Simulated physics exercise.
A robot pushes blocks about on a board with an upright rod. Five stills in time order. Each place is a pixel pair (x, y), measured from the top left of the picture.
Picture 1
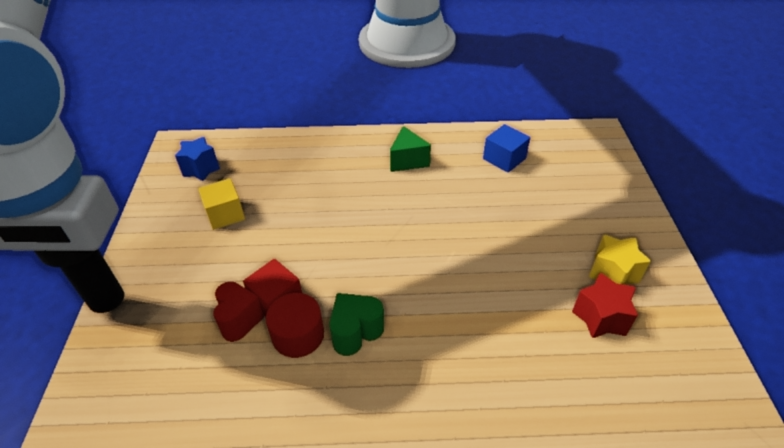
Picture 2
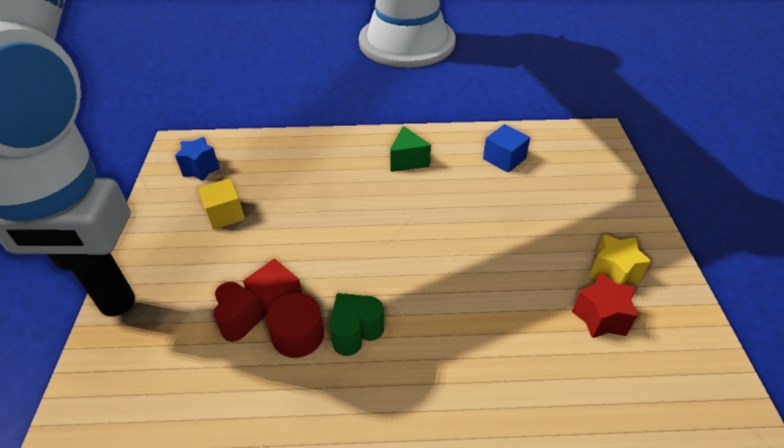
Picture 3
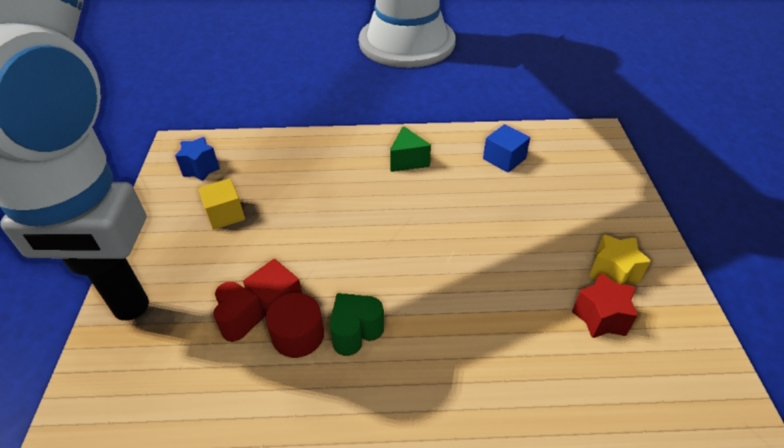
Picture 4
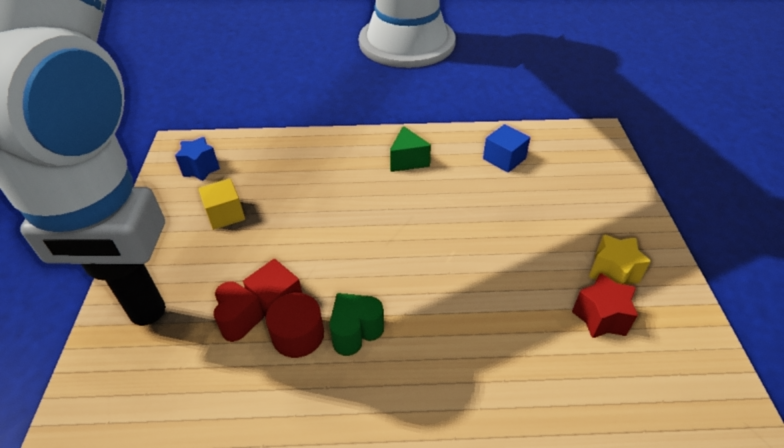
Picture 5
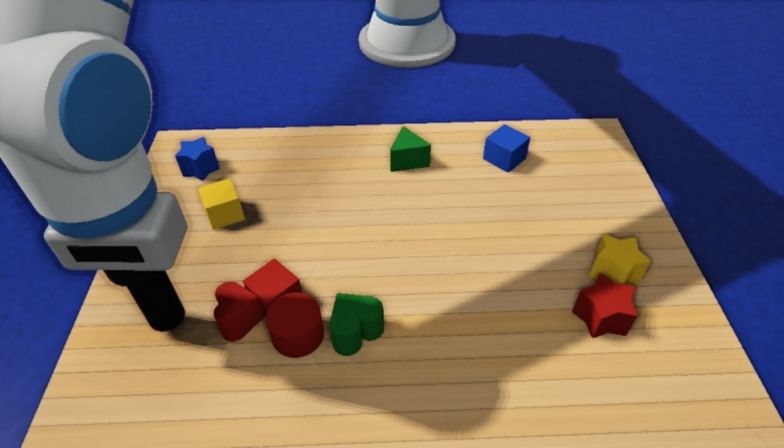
At first, a robot arm holds a black rod at the left edge of a wooden board scattered with red, green, blue and yellow blocks. The rod then slides steadily to the right and slightly nearer the viewer, closing on the red heart, while all the blocks stay still.
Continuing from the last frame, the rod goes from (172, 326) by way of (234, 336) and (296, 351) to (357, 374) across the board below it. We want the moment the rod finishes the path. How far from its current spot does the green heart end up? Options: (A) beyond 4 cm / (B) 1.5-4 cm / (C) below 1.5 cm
A: Beyond 4 cm.
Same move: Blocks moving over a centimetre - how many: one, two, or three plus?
My count: 3 or more.
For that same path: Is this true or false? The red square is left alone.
This is false.
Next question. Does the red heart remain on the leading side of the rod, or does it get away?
Expect to find it next to or behind the rod.
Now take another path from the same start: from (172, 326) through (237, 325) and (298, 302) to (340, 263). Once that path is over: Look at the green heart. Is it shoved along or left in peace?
Displaced, by a centimetre or more.
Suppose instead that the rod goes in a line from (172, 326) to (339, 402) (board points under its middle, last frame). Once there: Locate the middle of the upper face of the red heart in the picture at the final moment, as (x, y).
Top centre: (253, 307).
The first path, step by step. One third of the way, rod at (232, 327); red heart at (259, 299), turned 25° anticlockwise; red square at (284, 270), turned 25° anticlockwise; red circle at (299, 314).
Two thirds of the way, rod at (293, 342); red heart at (294, 299), turned 70° anticlockwise; red square at (290, 264), turned 50° anticlockwise; red circle at (340, 317); green heart at (392, 314), turned 25° anticlockwise.
At the end, rod at (356, 366); red heart at (294, 299), turned 70° anticlockwise; red square at (290, 264), turned 50° anticlockwise; red circle at (366, 314); green heart at (419, 307).
